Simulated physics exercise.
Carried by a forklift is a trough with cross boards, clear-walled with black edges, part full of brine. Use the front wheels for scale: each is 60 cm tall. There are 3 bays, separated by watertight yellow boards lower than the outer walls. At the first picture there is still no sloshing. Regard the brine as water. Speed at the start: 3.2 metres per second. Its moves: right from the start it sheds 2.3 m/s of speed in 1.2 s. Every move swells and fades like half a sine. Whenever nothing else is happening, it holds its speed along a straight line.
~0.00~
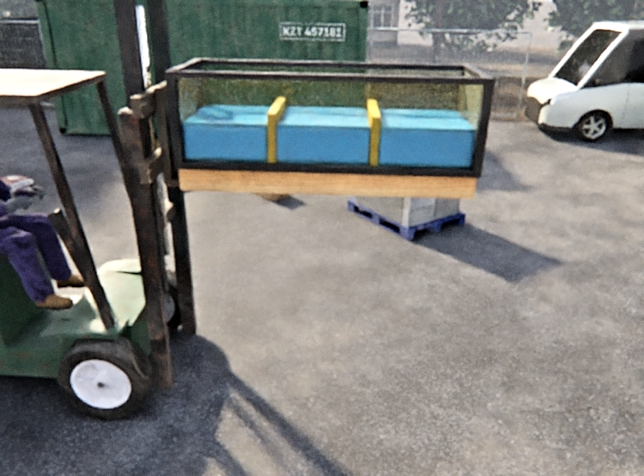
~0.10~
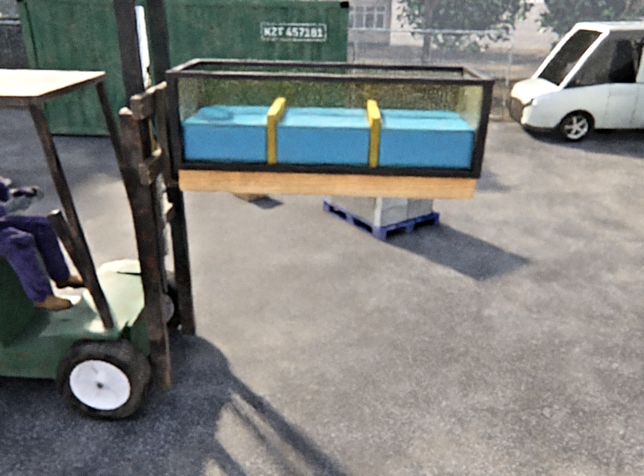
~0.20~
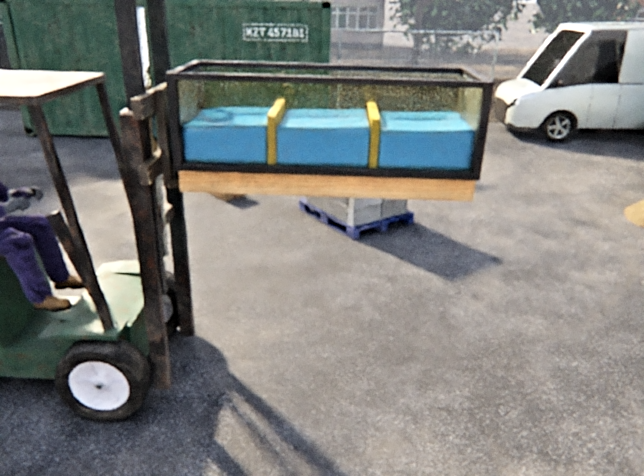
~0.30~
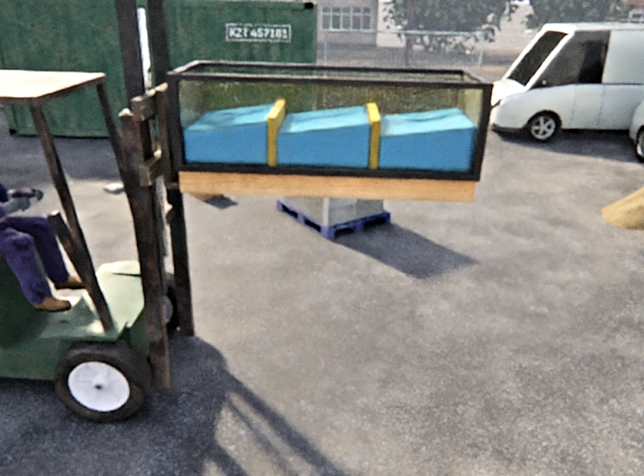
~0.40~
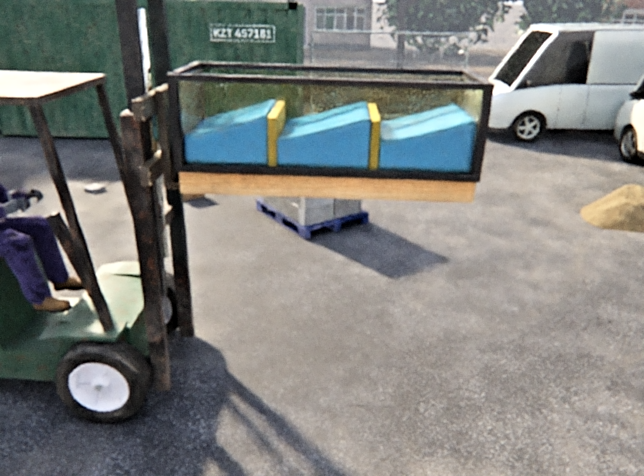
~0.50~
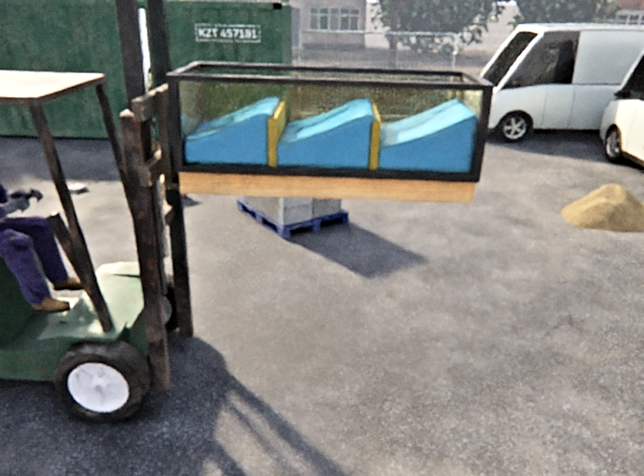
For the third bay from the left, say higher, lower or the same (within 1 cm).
The bay: A rise.
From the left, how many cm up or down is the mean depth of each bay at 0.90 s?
In cm: 1 down, 1 down, 1 up.
By 0.90 s the mean depths from the left are 22, 23, 25 cm.
By 1.30 s the mean depths from the left are 22, 23, 25 cm.
By 1.80 s the mean depths from the left are 22, 23, 25 cm.
By 4.18 s the mean depths from the left are 22, 23, 25 cm.
